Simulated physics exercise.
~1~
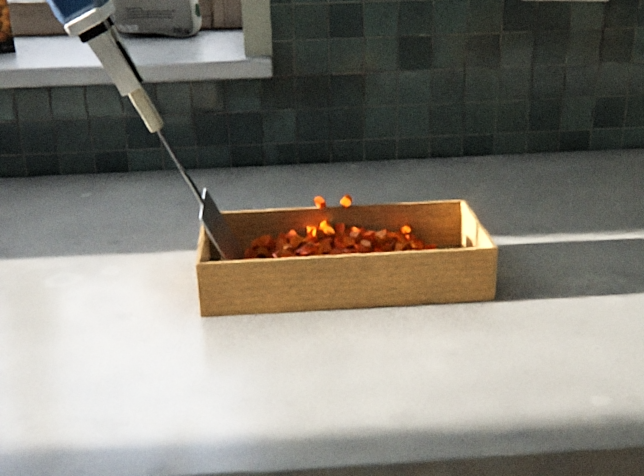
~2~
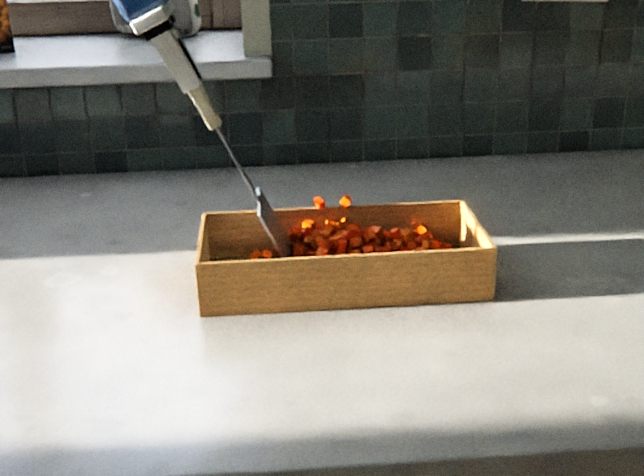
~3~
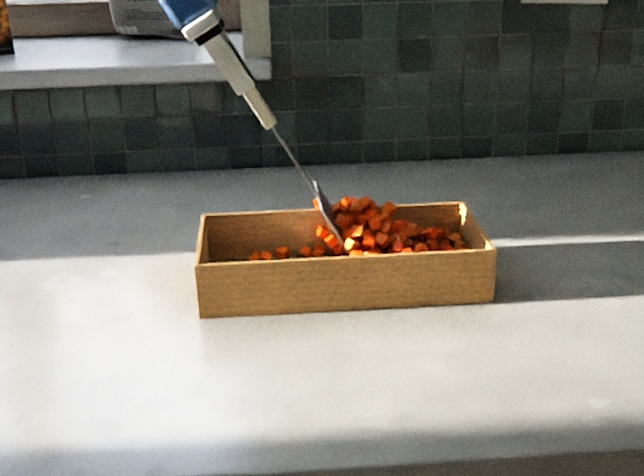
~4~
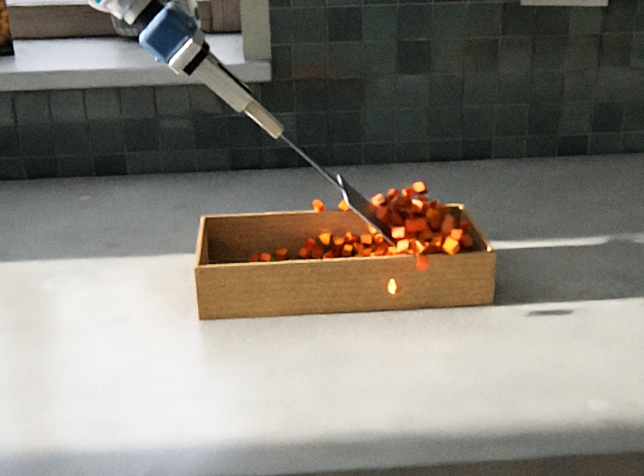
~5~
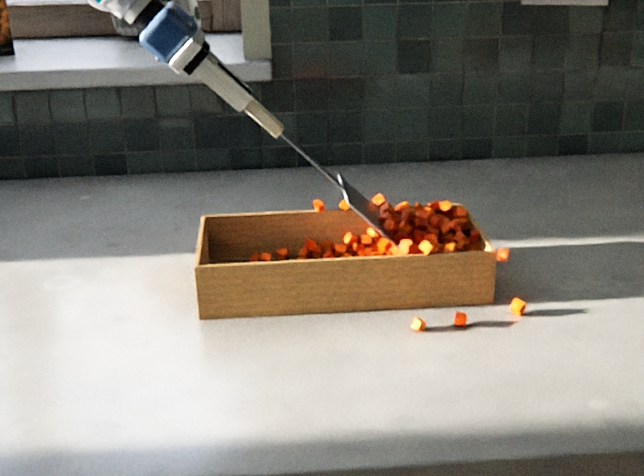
On a gray countertop by a tiled wall, a robotic arm pushed a flat turner rightward through orange vegetable cubes in a wooden tray, heaping them at the right end, then tilted and stopped as a few tumbled out onto the counter.
